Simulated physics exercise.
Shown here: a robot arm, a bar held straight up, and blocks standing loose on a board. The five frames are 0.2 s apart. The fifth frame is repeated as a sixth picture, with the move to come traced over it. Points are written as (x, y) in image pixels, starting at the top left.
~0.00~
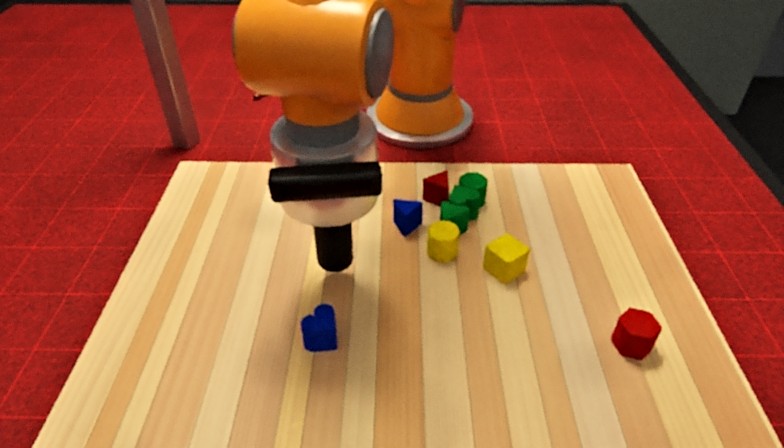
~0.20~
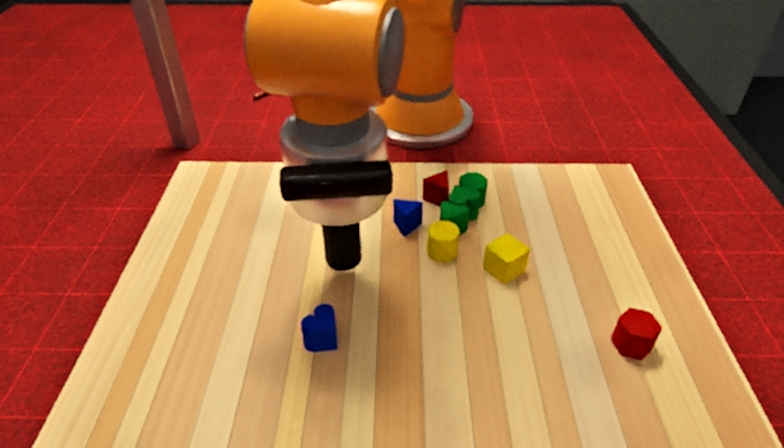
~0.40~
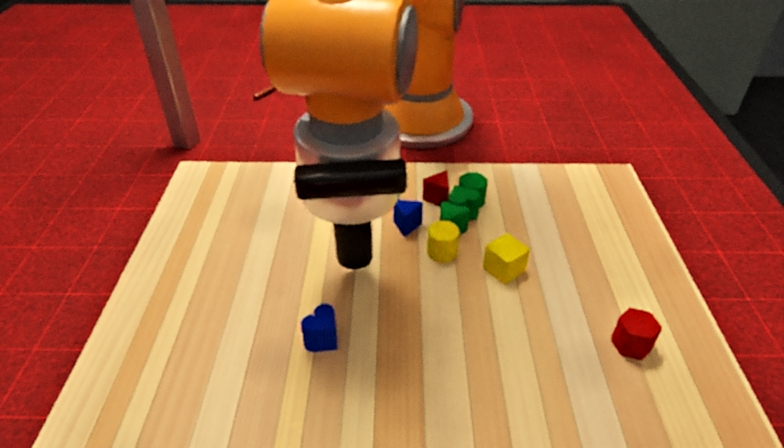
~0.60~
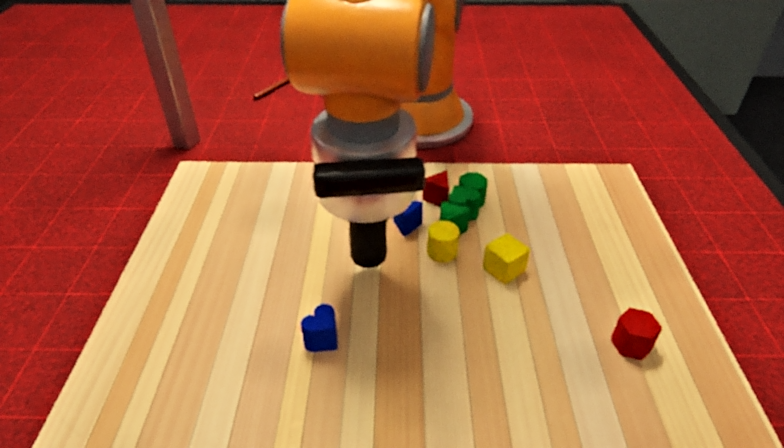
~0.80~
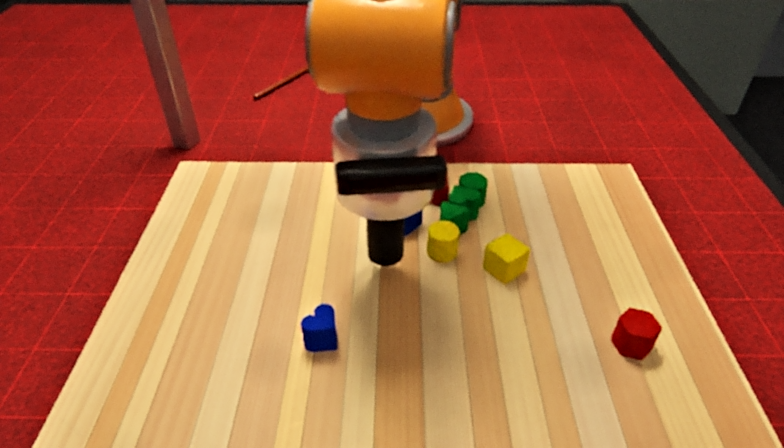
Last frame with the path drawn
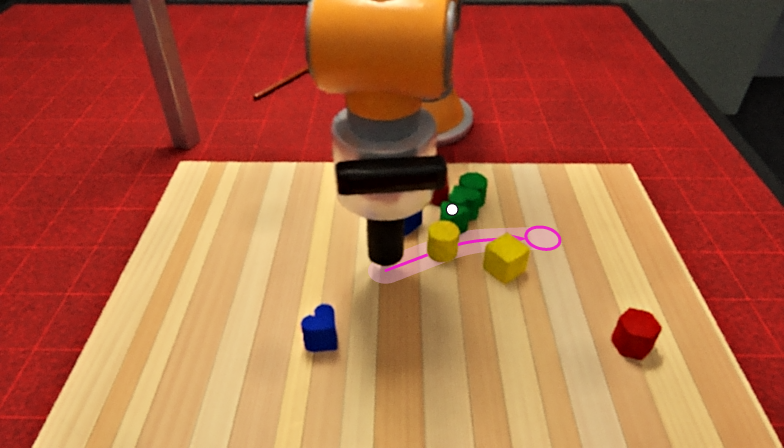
An orange robot arm moves its black bar right across the board, touching no blocks.
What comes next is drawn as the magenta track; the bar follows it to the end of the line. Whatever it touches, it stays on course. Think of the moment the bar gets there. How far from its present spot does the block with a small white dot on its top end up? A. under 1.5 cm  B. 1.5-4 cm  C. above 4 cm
Option B.
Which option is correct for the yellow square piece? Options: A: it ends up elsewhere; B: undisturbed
Option B.
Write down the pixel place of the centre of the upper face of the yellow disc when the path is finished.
Its top face will be centred at roughly (573, 207).
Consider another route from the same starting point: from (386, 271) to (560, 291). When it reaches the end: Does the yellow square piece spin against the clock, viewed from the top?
It seems so.
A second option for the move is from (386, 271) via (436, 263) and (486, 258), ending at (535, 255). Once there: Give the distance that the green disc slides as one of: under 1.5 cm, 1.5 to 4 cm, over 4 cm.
Shift of under 1.5 cm.
The line goes from (386, 271) via (461, 244), ending at (543, 238); the dot is on the green three-sided block.
What follows on the original path. One third of the way, bar (439, 236); yellow disc (470, 223).
Two thirds of the way, bar (492, 224); yellow disc (523, 214); green three-sided block (467, 201), turned 85° anticlockwise; green heart (463, 186), turned 15° clockwise; green disc (478, 174).
At the end, bar (546, 223); yellow disc (573, 207); green three-sided block (467, 201), turned 85° anticlockwise; green heart (463, 186), turned 15° clockwise; green disc (478, 174); yellow square piece unmoved.
